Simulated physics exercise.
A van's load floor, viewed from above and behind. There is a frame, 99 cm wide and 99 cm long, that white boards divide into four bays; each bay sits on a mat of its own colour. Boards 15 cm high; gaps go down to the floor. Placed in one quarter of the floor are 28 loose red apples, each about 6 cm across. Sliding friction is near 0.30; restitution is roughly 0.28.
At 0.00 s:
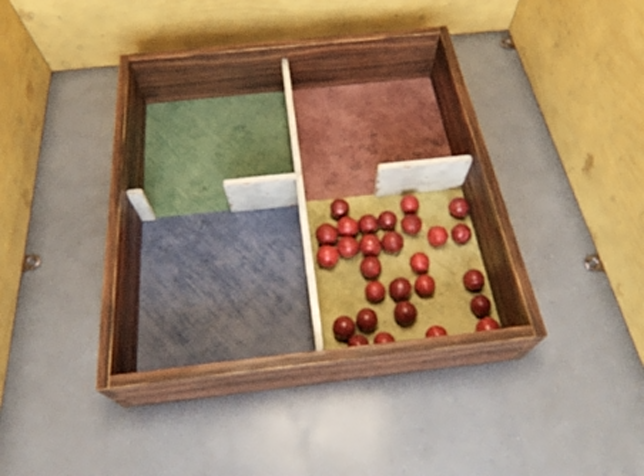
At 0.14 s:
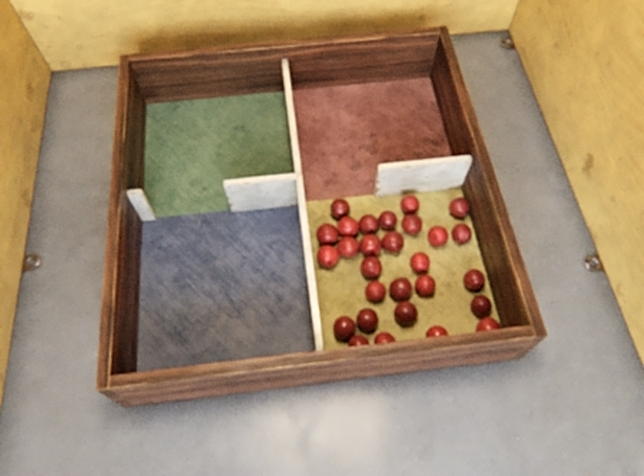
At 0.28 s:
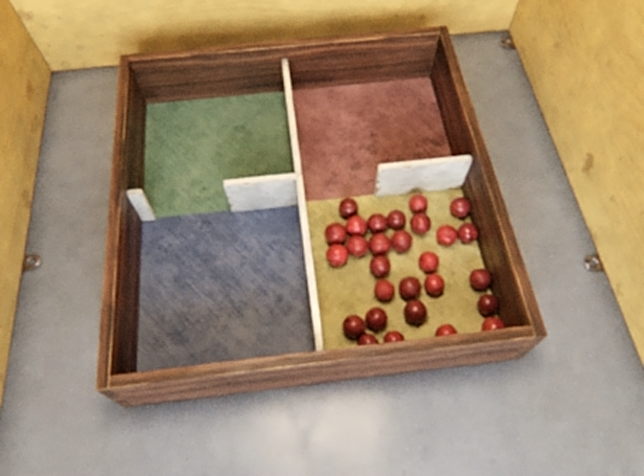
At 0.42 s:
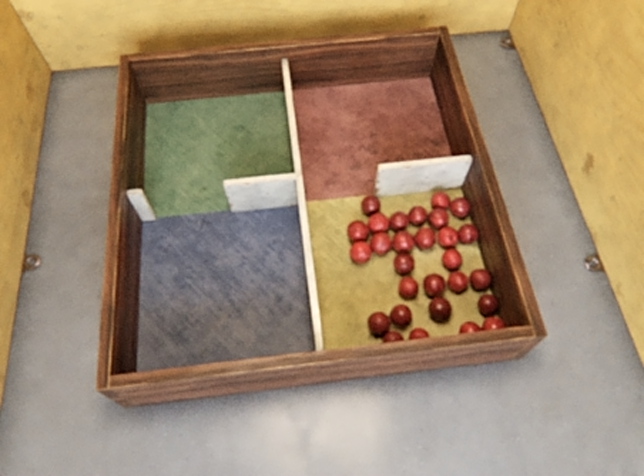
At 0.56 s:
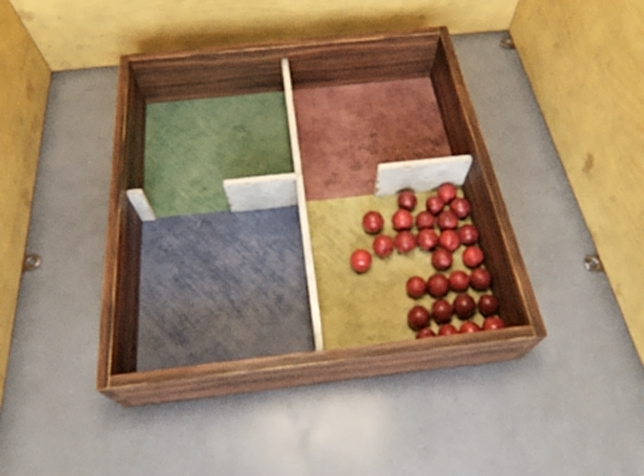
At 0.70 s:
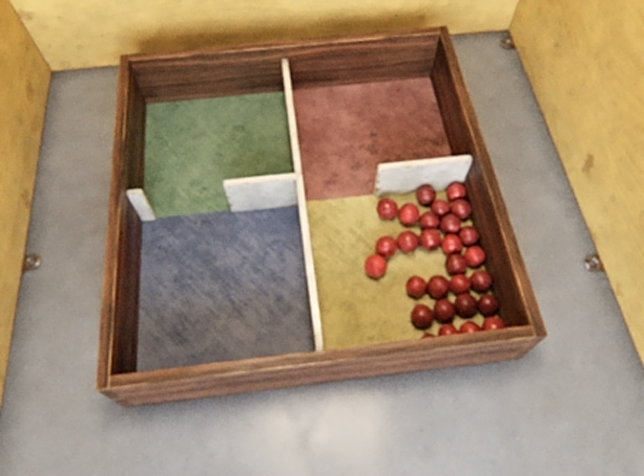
In a wooden frame split into four coloured bays by white boards, a cluster of red apples sat still on the yellow mat, then rolled right and bunched up along the right side.
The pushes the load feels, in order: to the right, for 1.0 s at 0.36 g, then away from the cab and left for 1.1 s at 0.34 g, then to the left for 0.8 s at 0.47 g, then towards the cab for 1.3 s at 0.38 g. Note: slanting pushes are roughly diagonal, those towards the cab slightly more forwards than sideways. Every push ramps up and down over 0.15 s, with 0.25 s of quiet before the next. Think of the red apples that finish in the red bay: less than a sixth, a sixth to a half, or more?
Red bay: Most of them.
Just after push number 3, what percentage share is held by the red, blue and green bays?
Per cent by then - red: 0, blue: 0, green: 0.
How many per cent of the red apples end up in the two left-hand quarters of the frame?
Some 0 per cent.
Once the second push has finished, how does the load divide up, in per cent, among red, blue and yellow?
Red 0, blue 0, yellow 100 %.
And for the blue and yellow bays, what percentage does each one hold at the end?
The blue bay holds 0 per cent and the yellow bay 30 per cent.
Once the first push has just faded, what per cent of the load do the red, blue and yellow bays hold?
Red 0 %, blue 0 %, yellow 100 %.
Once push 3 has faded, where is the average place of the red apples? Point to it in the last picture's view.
Centred roughly on pixel (373, 302).
After push 1 (1.24 s), 28 in the yellow bay.
After push 2 (2.59 s), 28 in the yellow bay.
After push 3 (3.64 s), 28 in the yellow bay.
After push 4 (5.19 s), 18 in the red bay and 10 in the yellow bay.
Final count (at 6.00 s), 19 in the red bay and 9 in the yellow bay. Asked share, 19 of 28, 68 per cent.
